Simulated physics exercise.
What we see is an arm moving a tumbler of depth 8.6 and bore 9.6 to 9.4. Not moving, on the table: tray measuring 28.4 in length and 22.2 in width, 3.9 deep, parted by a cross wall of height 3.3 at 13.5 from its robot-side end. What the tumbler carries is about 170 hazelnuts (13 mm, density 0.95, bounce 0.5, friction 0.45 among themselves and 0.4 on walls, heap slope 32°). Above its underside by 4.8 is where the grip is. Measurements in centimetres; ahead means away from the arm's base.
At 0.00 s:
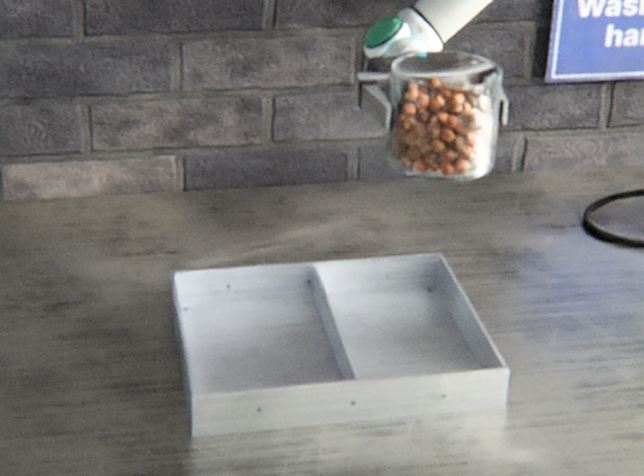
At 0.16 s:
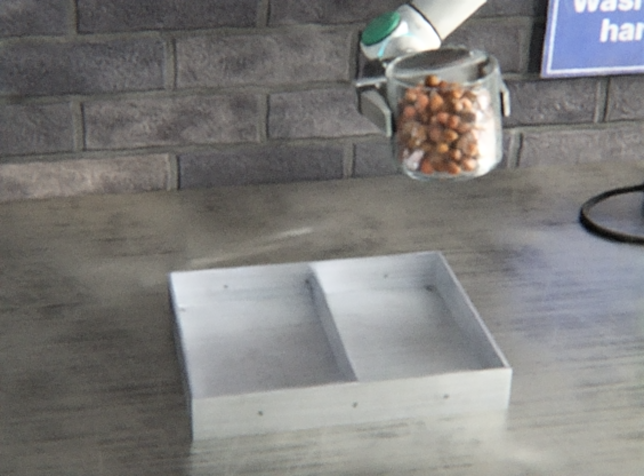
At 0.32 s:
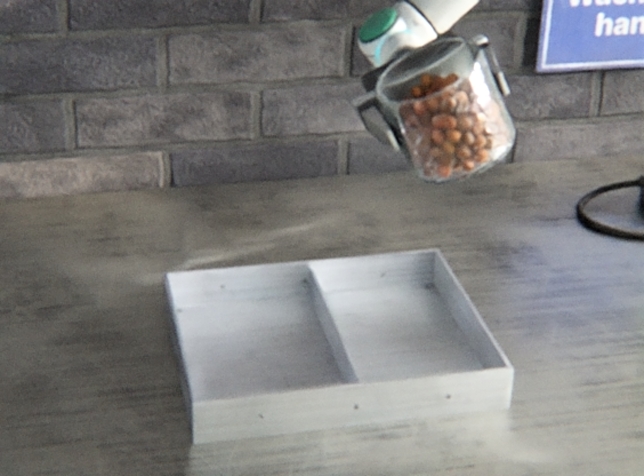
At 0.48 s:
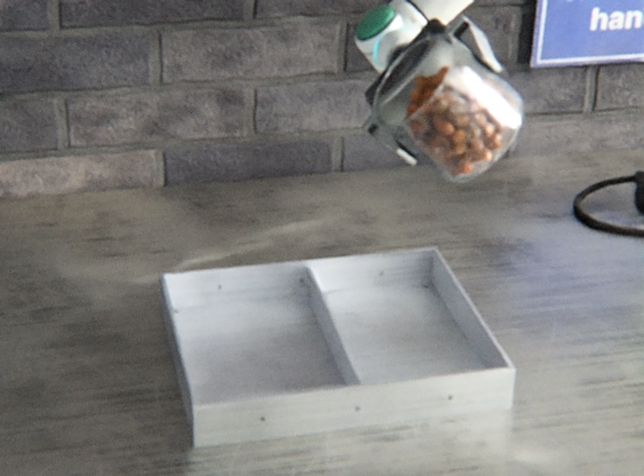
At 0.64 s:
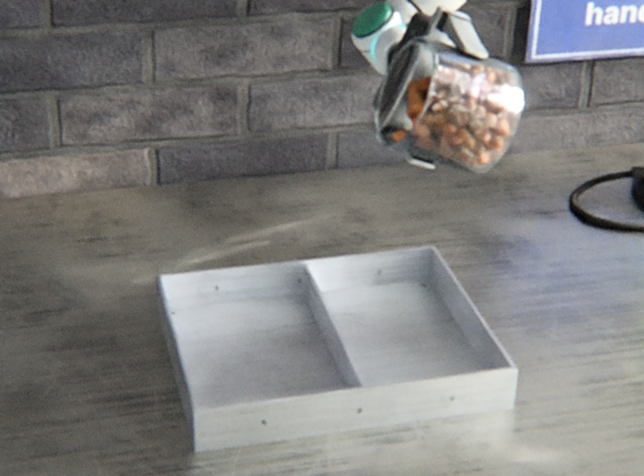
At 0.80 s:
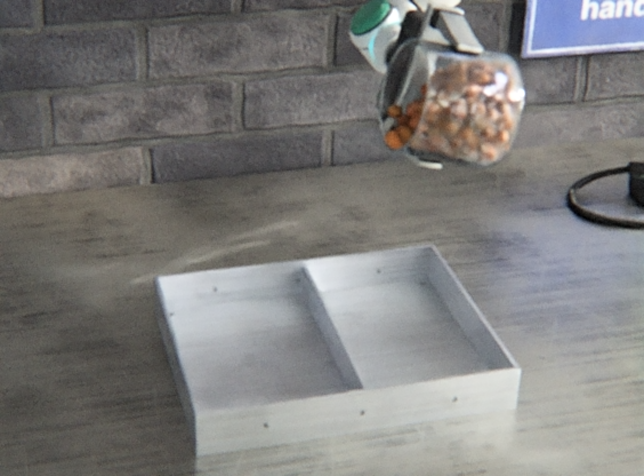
A robot arm with a green-capped joint, reaching in from the top, holds a clear tumbler of brown hazelnuts in its gripper and tilts it steadily from upright until it lies nearly on its side, the nuts shifting inside. Below sits an empty pale grey tray with two compartments on a streaked grey table, before a dark brick wall with a blue sign and black cable at right. The view, looking slightly down, drifts very slightly.
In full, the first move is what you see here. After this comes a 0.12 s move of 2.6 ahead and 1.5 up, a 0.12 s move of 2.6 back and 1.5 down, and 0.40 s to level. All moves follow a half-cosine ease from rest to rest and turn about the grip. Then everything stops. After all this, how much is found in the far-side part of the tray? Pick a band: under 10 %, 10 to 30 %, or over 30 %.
10 to 30 %.
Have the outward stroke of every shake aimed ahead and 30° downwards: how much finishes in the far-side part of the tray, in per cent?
5 %.
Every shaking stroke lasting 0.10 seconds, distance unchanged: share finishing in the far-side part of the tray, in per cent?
The share would be near 25 %.
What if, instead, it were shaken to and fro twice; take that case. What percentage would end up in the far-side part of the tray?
My guess is near 30 per cent.
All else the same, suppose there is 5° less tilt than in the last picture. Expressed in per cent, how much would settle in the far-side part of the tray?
Estimate: Close to 10 per cent.
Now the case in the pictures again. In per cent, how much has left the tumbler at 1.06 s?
So far around 10 % is out.
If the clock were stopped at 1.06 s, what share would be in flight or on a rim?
I'd put it near 9 per cent.
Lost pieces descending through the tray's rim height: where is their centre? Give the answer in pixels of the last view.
They come through centred close to (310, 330).
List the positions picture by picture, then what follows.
The first picture shows tumbler middle at (443, 116), level; upper third of the load around (446, 112), from x 395 to 490, top at y 85; 174 in the tumbler.
The second picture shows tumbler middle at (444, 114), tilted 7° forward; upper third of the load around (452, 110), from x 400 to 490, top at y 80.
The third picture shows tumbler middle at (446, 112), tilted 26° forward; upper third of the load around (464, 103), from x 405 to 500, top at y 80.
The fourth picture shows tumbler middle at (448, 109), tilted 49° forward; upper third of the load around (470, 94), from x 410 to 510, top at y 70.
The fifth picture shows tumbler middle at (449, 106), tilted 68° forward; upper third of the load around (472, 88), from x 400 to 505, top at y 65.
The sixth picture shows tumbler middle at (450, 104), tilted 75° forward; upper third of the load around (476, 88), from x 390 to 510, top at y 65; 174 in the tumbler.
After 1.06 s, tilted 75° forward, highest piece 27 above the table; 158 in the tumbler, 16 in flight or on a rim.
After 1.31 s, tilted 17° forward, highest piece 28 above the table; 143 in the tumbler, 21 in the far-side part, 8 in the robot-side part, 2 in flight or on a rim.
After 1.64 s, level, highest piece 27 above the table; 143 in the tumbler, 23 in the far-side part, 8 in the robot-side part.
After 2.69 s, level, highest piece 27 above the table; 143 in the tumbler, 23 in the far-side part, 8 in the robot-side part.
At rest, 143 in the tumbler, 23 in the far-side part, 8 in the robot-side part. That is 13 % in the far-side part of the tray.
